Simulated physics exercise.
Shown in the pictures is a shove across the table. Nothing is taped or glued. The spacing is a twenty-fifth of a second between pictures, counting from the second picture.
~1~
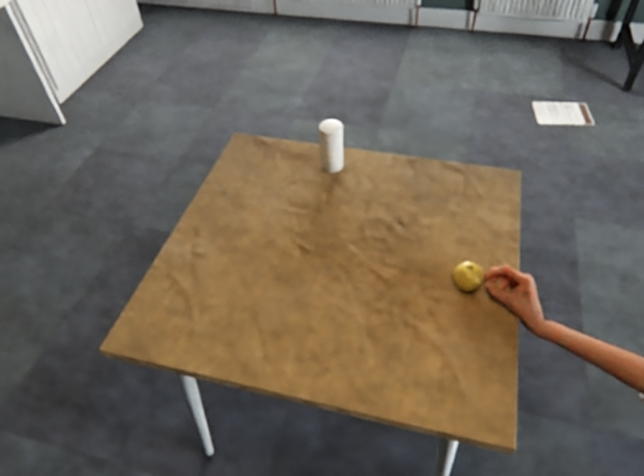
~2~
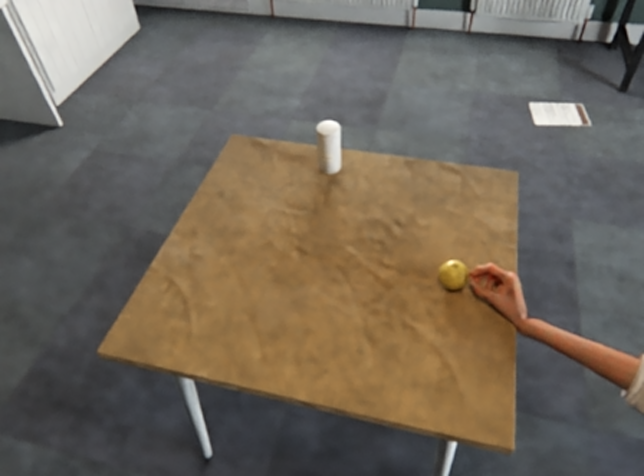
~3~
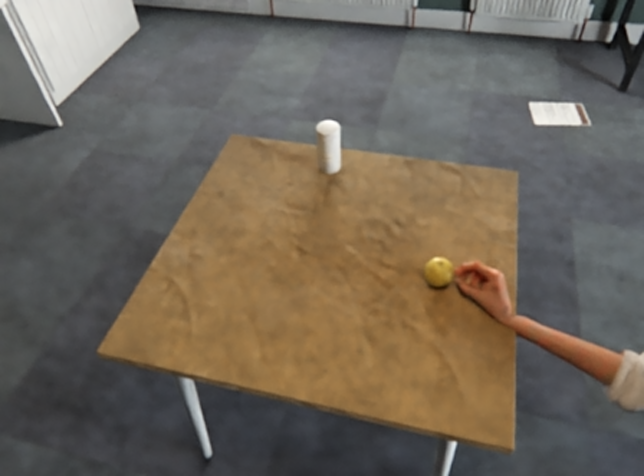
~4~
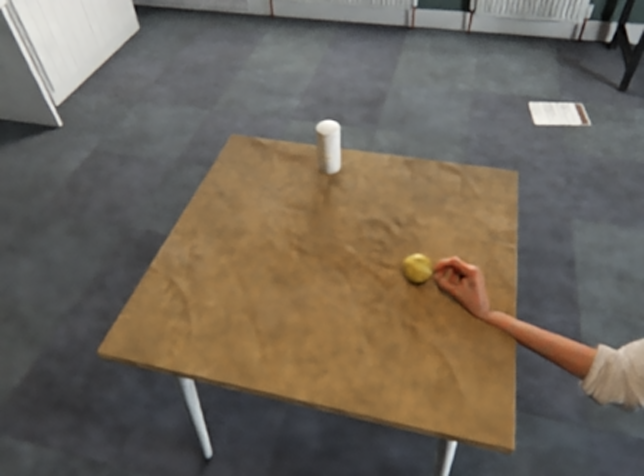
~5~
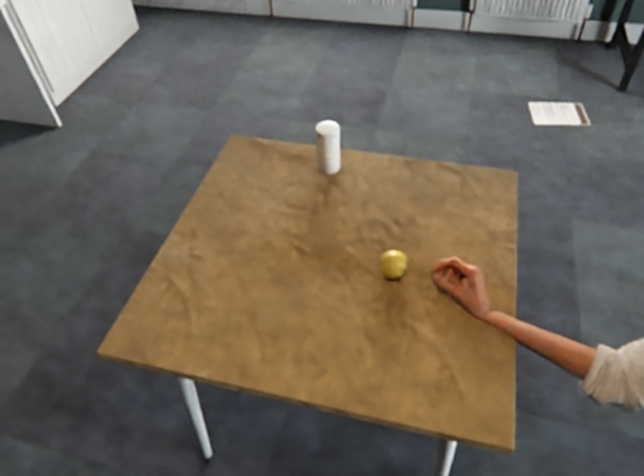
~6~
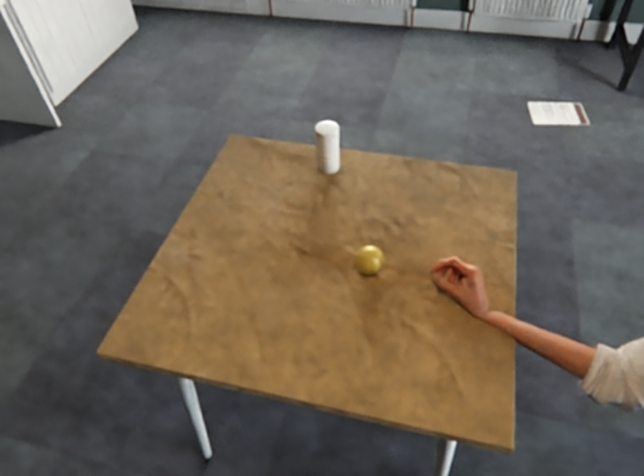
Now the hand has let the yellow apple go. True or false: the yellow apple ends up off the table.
True.
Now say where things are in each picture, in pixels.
The first frame shows under the hand; yellow apple (468, 277).
The second frame shows under the hand; yellow apple (454, 275).
The third frame shows under the hand; yellow apple (439, 273).
The fourth frame shows yellow apple (418, 269).
The fifth frame shows yellow apple (393, 265) rolled about its own width.
The sixth frame shows yellow apple (369, 261) rolled well along.
Then, 0.20 s after the last picture, yellow apple rolled well along near (262, 242).
Then, 0.60 s after the last picture, yellow apple now off the table.
Then, 0.80 s after the last picture, things are still on the move.
Then, 1.10 s after the last picture, as before.
By the end, off the table, yellow apple.
